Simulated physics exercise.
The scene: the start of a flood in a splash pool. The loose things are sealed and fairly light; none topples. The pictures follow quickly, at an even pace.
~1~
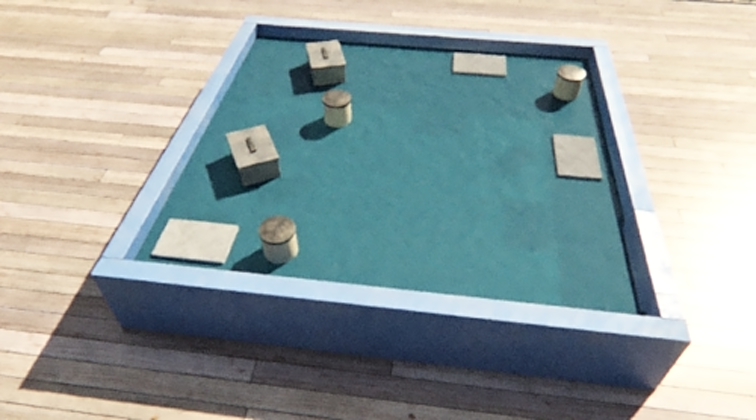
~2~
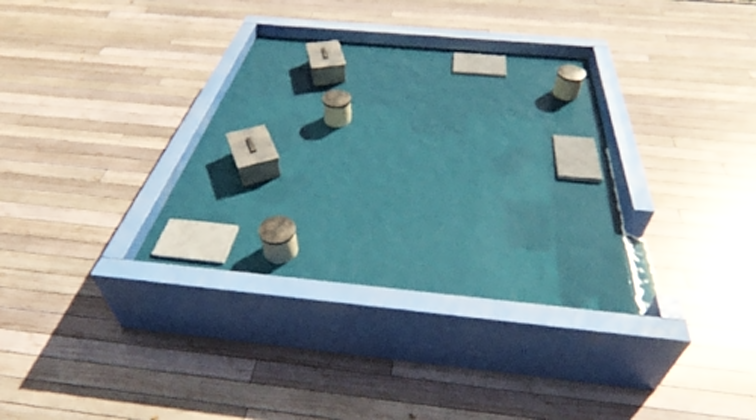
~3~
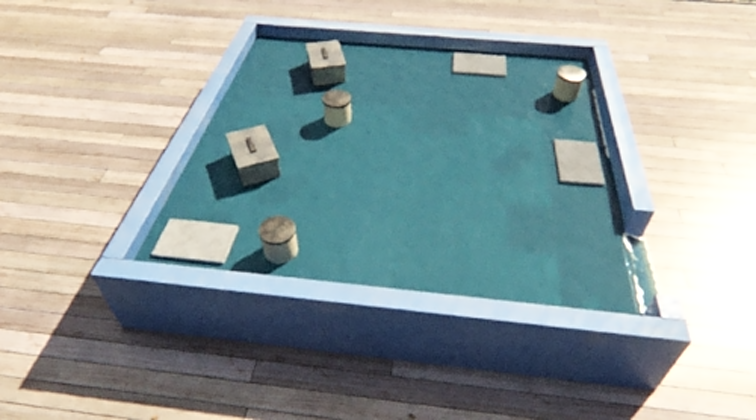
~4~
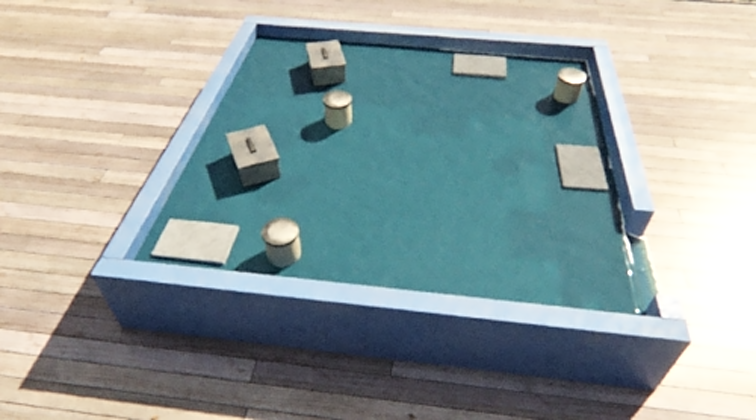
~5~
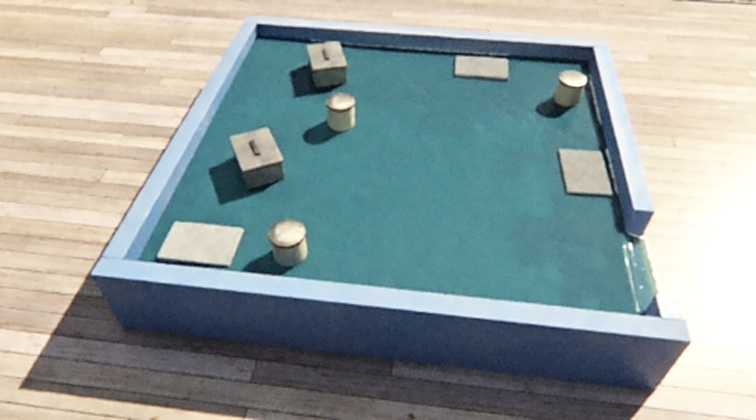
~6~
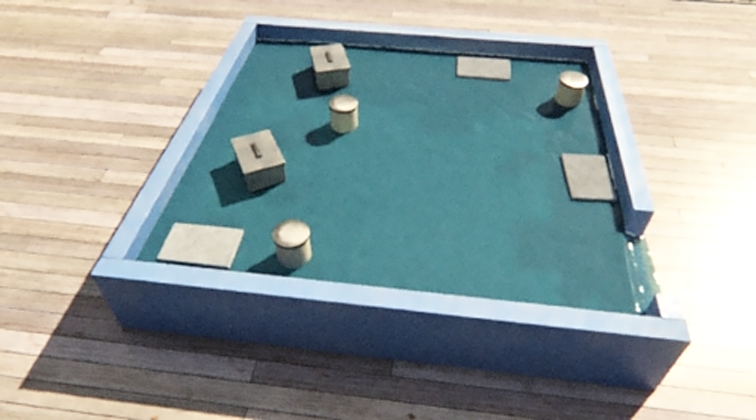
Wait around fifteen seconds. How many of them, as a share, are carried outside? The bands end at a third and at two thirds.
Share: Under a third.
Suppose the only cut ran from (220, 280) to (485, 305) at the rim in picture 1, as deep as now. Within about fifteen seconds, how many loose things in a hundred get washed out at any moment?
Close to 10 %.
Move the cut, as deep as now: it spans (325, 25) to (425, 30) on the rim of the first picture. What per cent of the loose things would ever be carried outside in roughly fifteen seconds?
I make it 20 per cent.
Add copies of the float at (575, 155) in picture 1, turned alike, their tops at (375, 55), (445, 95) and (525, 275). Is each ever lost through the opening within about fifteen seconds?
As listed: Inside, kept in, out.
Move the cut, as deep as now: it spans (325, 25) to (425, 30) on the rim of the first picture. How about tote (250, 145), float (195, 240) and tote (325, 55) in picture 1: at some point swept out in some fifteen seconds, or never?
As listed: No, left behind, gone.
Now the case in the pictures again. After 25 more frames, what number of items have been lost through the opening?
1 of them.
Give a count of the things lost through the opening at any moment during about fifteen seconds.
That makes 1.
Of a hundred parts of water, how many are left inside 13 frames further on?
Roughly 86 per cent.
A moment on, 0 of 8 are out; 8 afloat.
Next, 1 of 8 are out; 7 afloat.
Later, 1 of 8 are out; 7 afloat.
In the end, 1 of 8 are out; 7 afloat.
